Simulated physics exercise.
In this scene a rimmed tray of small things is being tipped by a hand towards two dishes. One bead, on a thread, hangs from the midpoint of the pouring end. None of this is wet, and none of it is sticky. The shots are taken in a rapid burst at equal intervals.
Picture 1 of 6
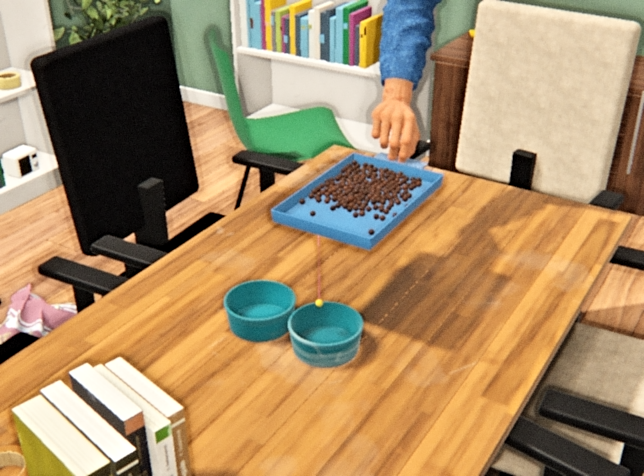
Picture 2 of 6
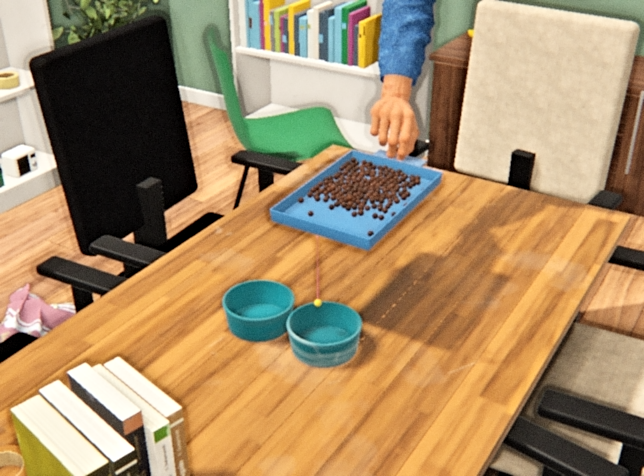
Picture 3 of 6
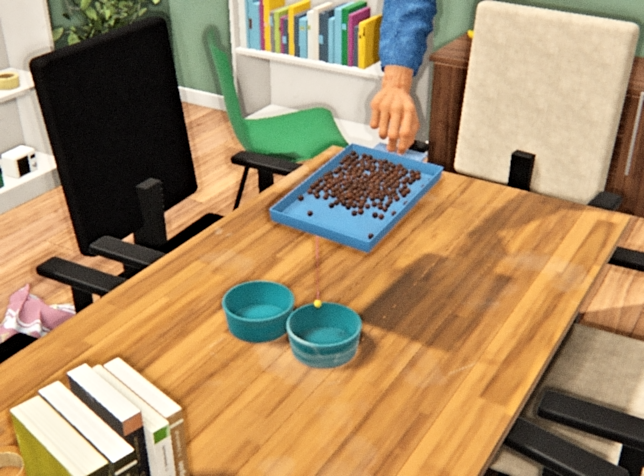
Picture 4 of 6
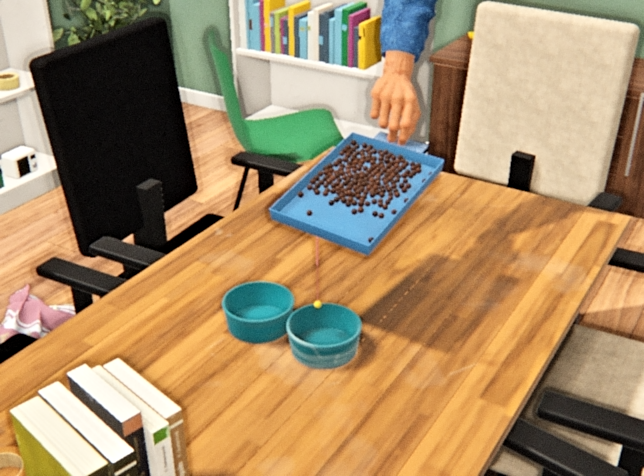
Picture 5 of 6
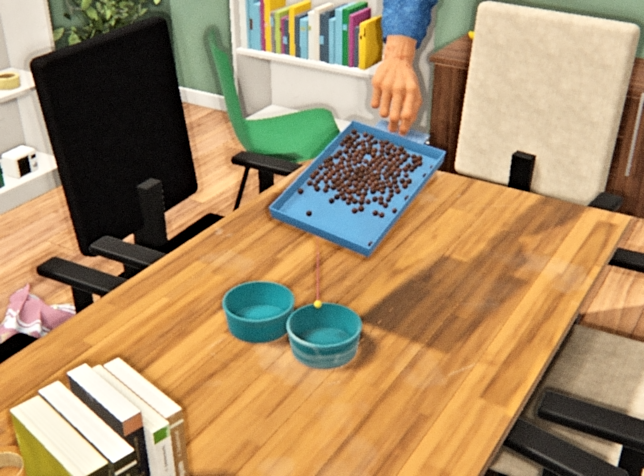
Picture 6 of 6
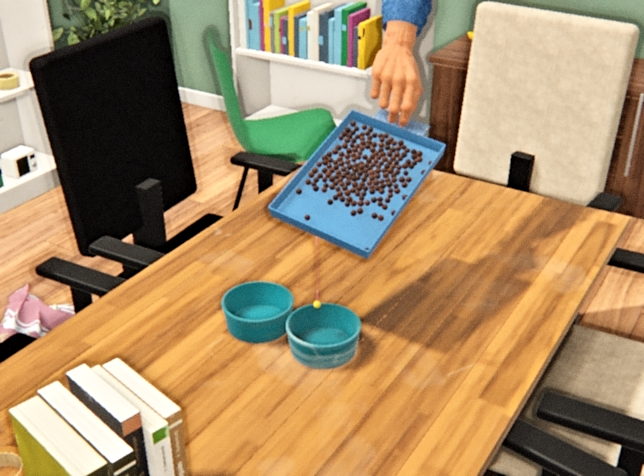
A hand raises the far end of a blue tray of small brown balls, tilting it.
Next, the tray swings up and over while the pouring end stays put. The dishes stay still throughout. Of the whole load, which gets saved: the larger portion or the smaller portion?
Pretty clear the dishes gather a lesser part of what falls.
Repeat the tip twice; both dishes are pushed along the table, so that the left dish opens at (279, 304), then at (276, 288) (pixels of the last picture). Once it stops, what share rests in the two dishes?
Roughly 70% on the first try and 10% on the second.
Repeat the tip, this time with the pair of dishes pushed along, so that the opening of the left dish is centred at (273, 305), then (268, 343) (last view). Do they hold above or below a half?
For the two places in order: A majority share, a minority share.
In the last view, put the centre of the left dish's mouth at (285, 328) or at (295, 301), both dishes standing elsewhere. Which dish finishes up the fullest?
It comes out as the dish further right in the first try and the dish further right in the second.
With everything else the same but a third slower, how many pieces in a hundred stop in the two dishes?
Estimate: Some 30 %.
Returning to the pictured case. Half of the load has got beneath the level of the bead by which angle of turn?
Roughly 100 degrees of turn.
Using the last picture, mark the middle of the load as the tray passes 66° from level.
Near the pixel (354, 244).
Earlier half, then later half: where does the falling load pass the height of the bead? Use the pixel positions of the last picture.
Initially about (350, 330); subsequently about (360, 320).
Shortly afterwards, tray tipped steeply; the bulk on the tray; only a few in the right dish; a little outside both; near a quarter in the air.
Next, tray tipped past a quarter turn; near a third on the tray; a little in the right dish; near a third outside both; near a quarter in the air.
Some moments later, tray tipped past a quarter turn; near a quarter in the right dish; the bulk outside both.
In the end, tray tipped past a quarter turn; near a quarter in the right dish; none at all in the left dish; the bulk outside both.
